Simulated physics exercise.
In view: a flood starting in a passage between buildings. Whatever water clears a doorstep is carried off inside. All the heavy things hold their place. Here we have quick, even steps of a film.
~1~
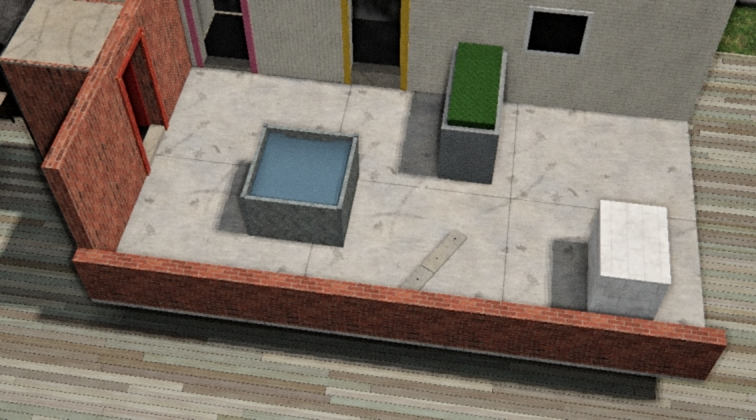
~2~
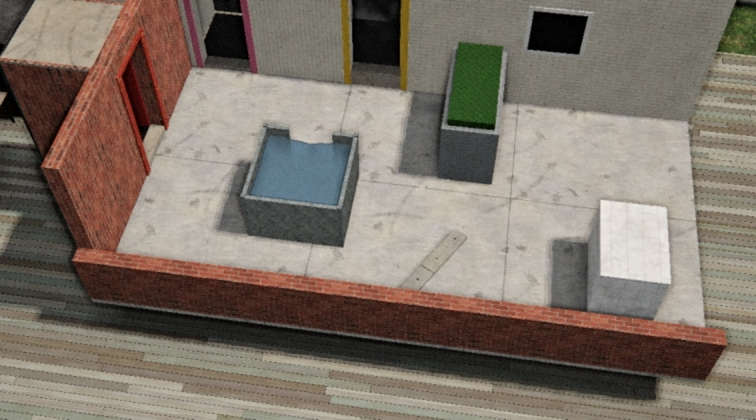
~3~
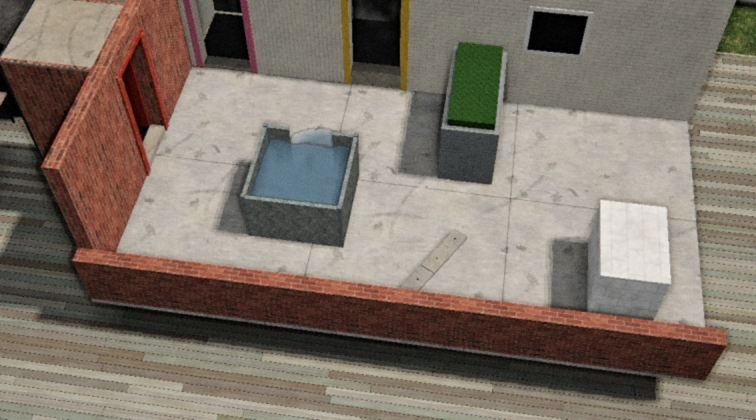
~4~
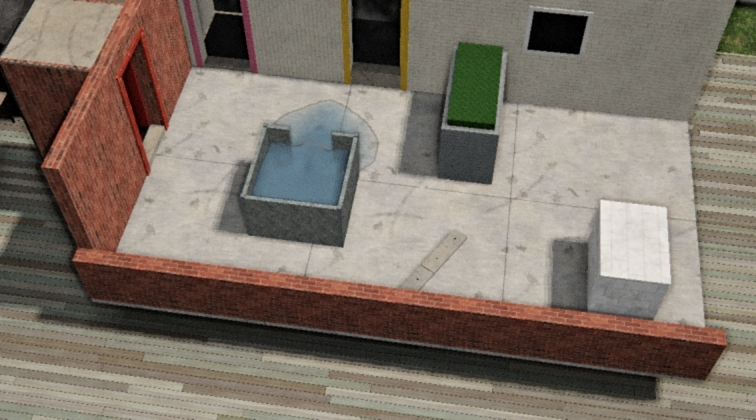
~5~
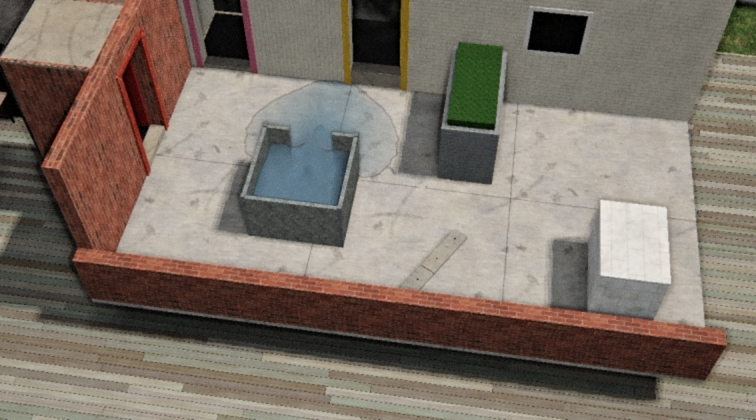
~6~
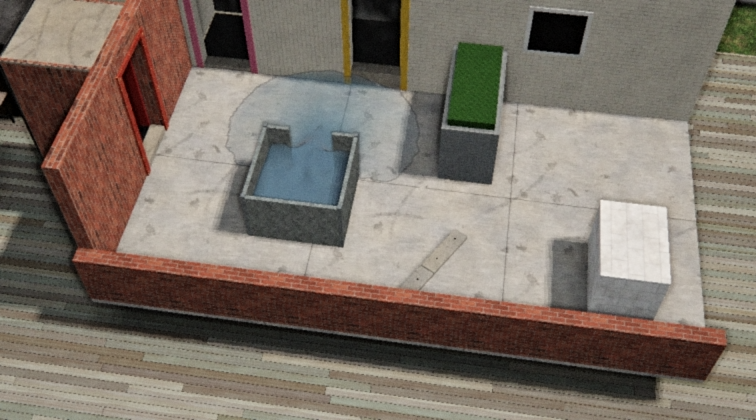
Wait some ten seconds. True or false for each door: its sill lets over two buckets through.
The pink door true; the yellow door false; the red door false.
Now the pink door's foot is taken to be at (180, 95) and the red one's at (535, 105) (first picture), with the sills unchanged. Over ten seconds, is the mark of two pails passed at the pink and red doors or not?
Briefly, the pink door crosses the line and the red door never reaches it.
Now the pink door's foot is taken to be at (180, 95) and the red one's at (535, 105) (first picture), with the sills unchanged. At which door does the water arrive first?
The yellow-painted one.
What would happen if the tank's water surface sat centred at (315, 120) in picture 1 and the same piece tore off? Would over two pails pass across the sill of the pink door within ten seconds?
Short version: The pink one ends up past the threshold.
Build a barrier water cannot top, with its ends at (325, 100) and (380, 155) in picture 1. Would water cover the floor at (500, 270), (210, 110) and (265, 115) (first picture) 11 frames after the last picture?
Untouched; submerged; submerged.
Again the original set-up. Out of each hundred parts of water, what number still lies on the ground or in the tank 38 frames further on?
About 94 per cent.
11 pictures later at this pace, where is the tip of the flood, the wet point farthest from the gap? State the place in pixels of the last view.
Near (630, 115).
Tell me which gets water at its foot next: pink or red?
Answer: The pink-painted one.
A moment on, water covers 20 % of the floor; the pink door under two buckets in, the yellow door under two buckets in, the red door not reached.
Next, water covers 25 % of the floor; the pink door under two buckets in, the yellow door under two buckets in, the red door not reached.
Then, water covers 45 % of the floor; the pink door over two buckets in, the yellow door under two buckets in, the red door wet at the sill, nothing in.
Later, water covers 55 % of the floor; the pink door far over two buckets in, the yellow door under two buckets in, the red door wet at the sill, nothing in.
In the end, water covers 70 % of the floor; the pink door far over two buckets in, the yellow door under two buckets in, the red door wet at the sill, nothing in.
